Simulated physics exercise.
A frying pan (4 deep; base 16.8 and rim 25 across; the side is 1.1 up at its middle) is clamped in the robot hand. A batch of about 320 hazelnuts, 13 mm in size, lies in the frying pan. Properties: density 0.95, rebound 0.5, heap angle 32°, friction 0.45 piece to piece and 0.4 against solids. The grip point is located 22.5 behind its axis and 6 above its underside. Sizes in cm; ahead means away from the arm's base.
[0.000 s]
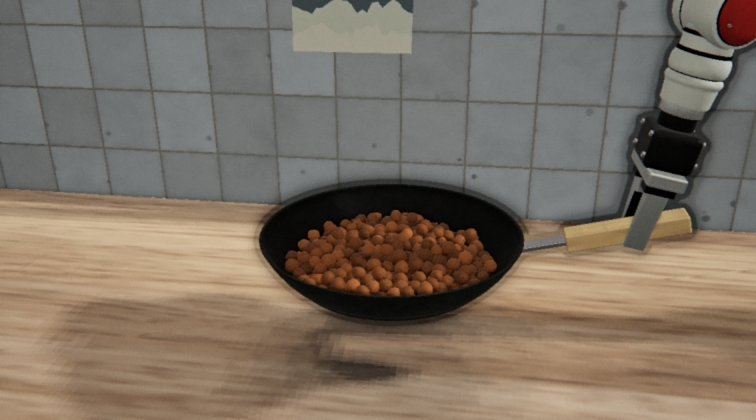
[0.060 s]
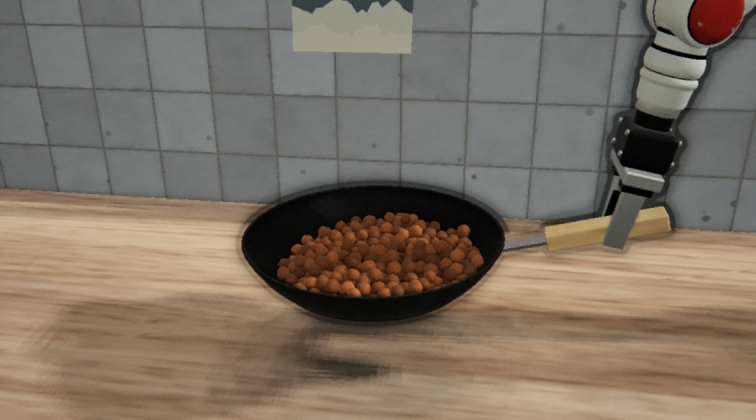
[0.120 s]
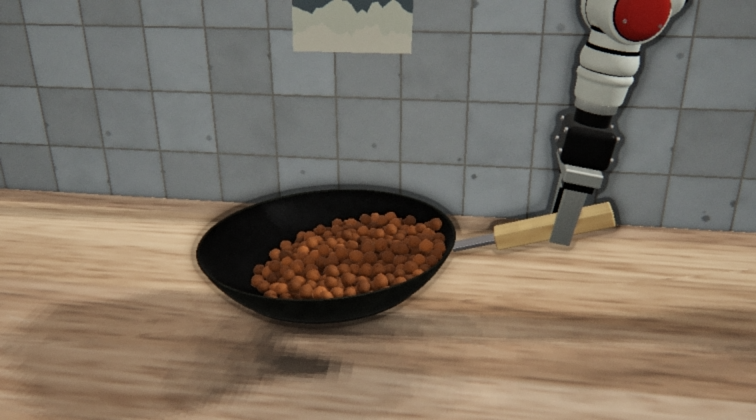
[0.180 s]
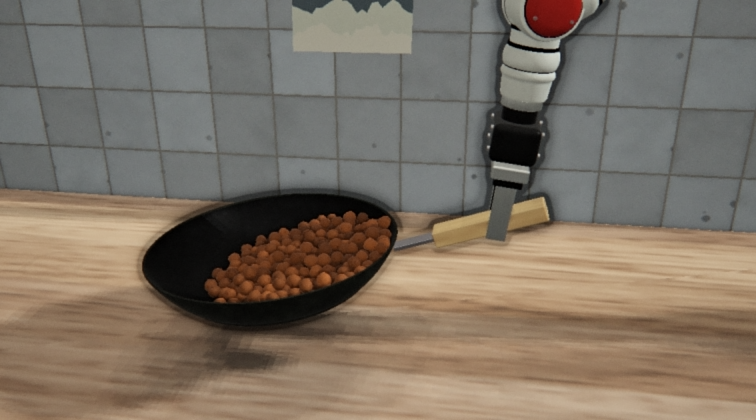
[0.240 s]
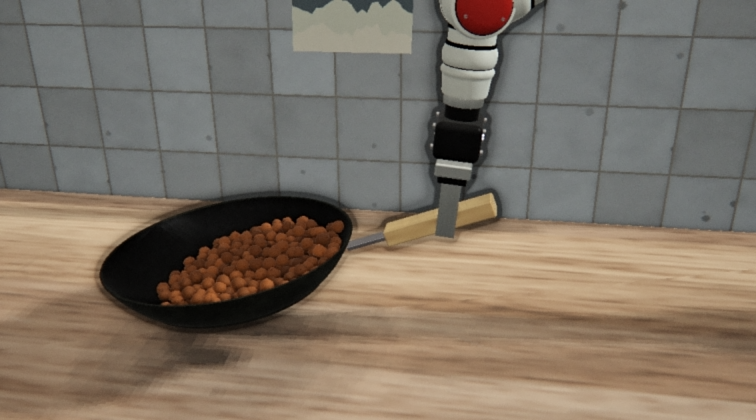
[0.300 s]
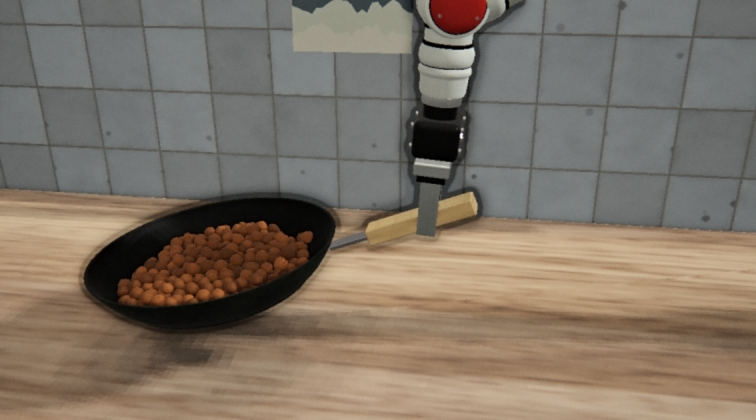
On a wooden counter against a grey tiled wall, a robot arm grips the handle of a black frying pan holding a heap of brown hazelnuts. The arm draws the pan leftward, tilting it slightly down to the left, while the nuts first bunch toward the handle side, then shift back leftward.
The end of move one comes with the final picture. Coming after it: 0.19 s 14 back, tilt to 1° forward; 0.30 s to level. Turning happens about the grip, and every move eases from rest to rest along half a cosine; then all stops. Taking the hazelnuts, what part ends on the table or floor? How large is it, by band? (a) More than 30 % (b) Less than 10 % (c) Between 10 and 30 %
(c) Between 10 and 30 %.
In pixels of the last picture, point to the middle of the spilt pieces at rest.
Approximately at (228, 343).
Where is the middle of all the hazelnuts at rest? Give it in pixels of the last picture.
Around (355, 259).
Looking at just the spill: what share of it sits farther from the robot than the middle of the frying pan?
Close to 100 % of the spill.
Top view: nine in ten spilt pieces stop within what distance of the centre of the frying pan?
30 centimetres, give or take.
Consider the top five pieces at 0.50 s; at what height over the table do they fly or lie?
20 cm or so.
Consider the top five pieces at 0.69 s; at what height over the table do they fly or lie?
Estimate above table: About 14 centimetres.
By 0.50 s, level, highest piece 22 above the table; 255 in the frying pan, 64 in flight or on a rim.
By 0.69 s, level, highest piece 15 above the table; 266 in the frying pan, 30 on the table or floor, 23 in flight or on a rim.
By 0.99 s, level, highest piece 14 above the table; 266 in the frying pan, 53 on the table or floor.
By 2.04 s, level, highest piece 14 above the table; 266 in the frying pan, 53 on the table or floor.
Final count, 266 in the frying pan, 53 on the table or floor. That is 17 % on the table or floor.
